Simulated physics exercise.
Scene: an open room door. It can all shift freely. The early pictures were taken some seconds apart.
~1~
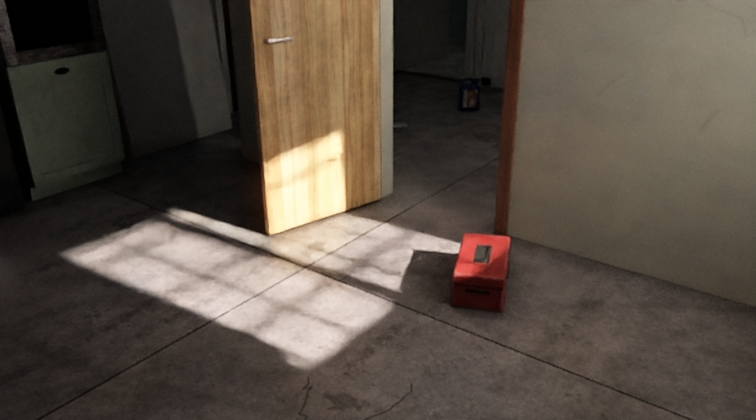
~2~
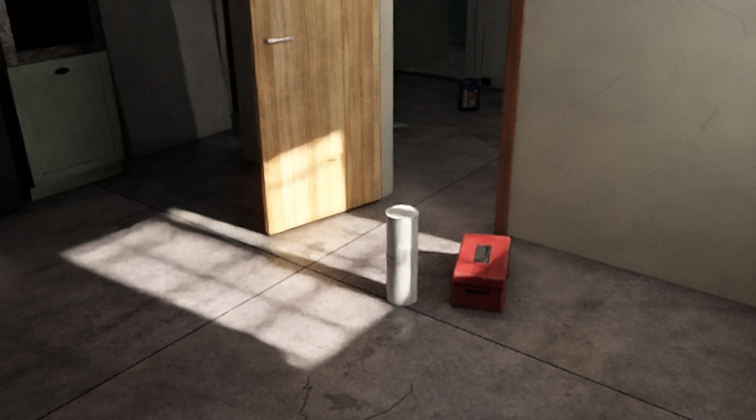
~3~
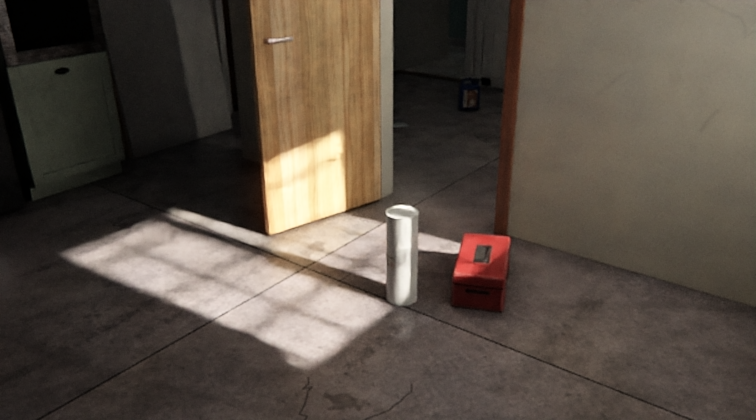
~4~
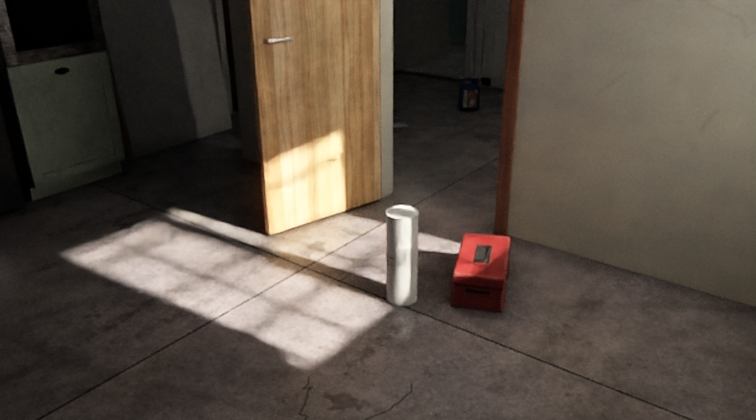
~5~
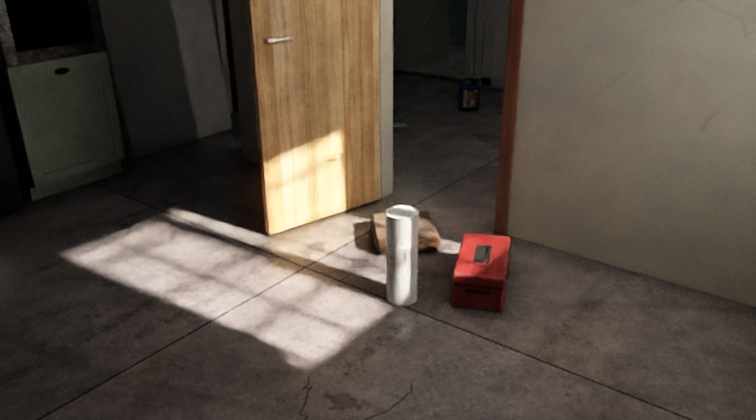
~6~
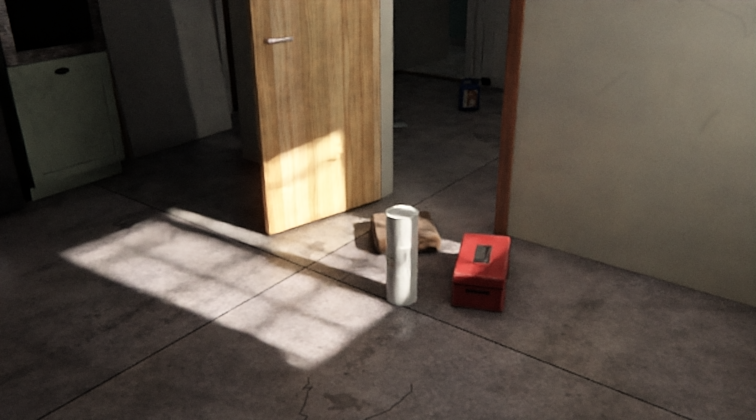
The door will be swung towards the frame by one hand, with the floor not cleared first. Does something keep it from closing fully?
The way is obstructed.
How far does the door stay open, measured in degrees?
Near 25° open.
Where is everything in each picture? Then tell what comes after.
In the first frame, door wide open and still; red toolbox (482, 270).
In the second frame, door wide open and still; red toolbox (482, 270); white canister (402, 256).
In the third frame, door wide open and still; red toolbox (482, 270); white canister (402, 256).
In the fourth frame, door wide open and still; red toolbox (482, 270); white canister (402, 256).
In the fifth frame, door wide open and still; red toolbox (482, 270); white canister (402, 256).
In the sixth frame, door wide open and still; brown cushion (404, 232); red toolbox (482, 270).
Then, 0.70 s on from there, open by 75°.
Then, 1.10 s on from there, open by 42°; brown cushion shifted a little near (435, 231).
Then, 1.20 s on from there, open by 33°; brown cushion shifted about its own width near (450, 229).
In the end, open by 25°; moved from the start, brown cushion; the other 2 unmoved. At the end, from the last picture's camera, brown cushion near (463, 226).
